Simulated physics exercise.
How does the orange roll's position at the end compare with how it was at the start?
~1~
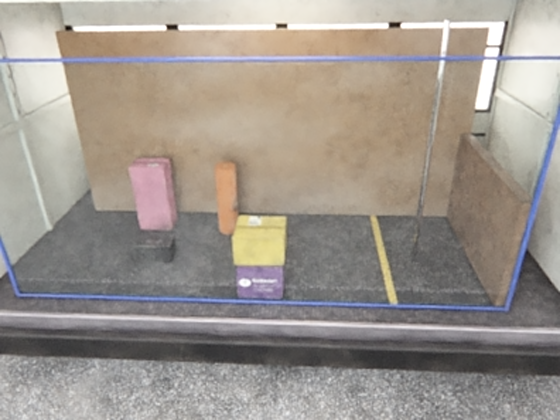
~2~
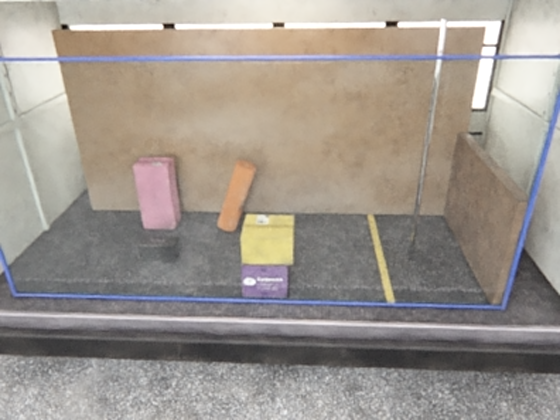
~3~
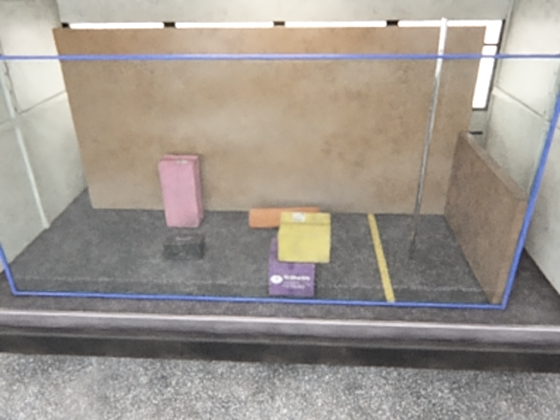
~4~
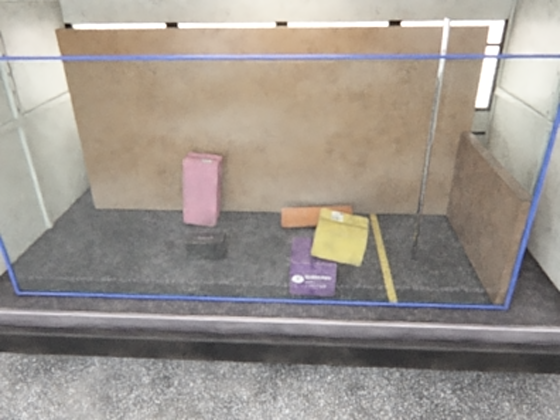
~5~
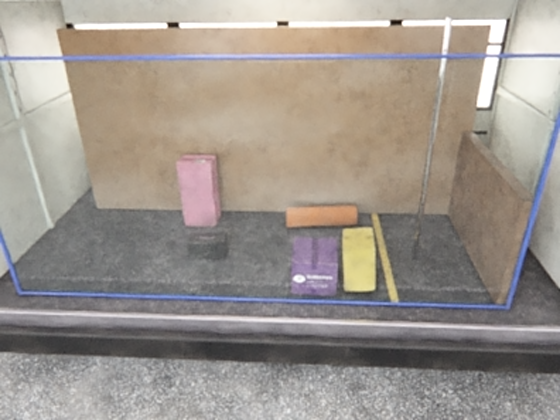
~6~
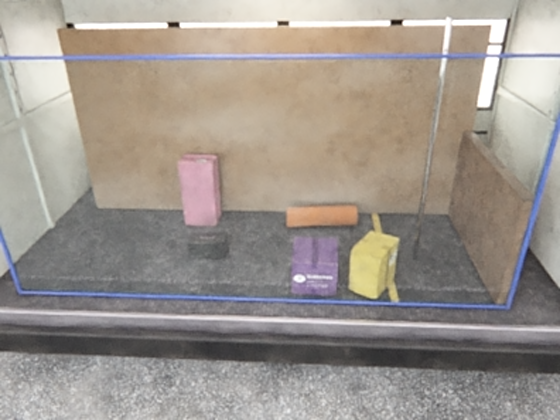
It stands upright at the start, but by the end it is lying on its side, farther to the right.
Yellow carton riding right on a purple carton, then tumbling off by the yellow line after an orange roll topples.
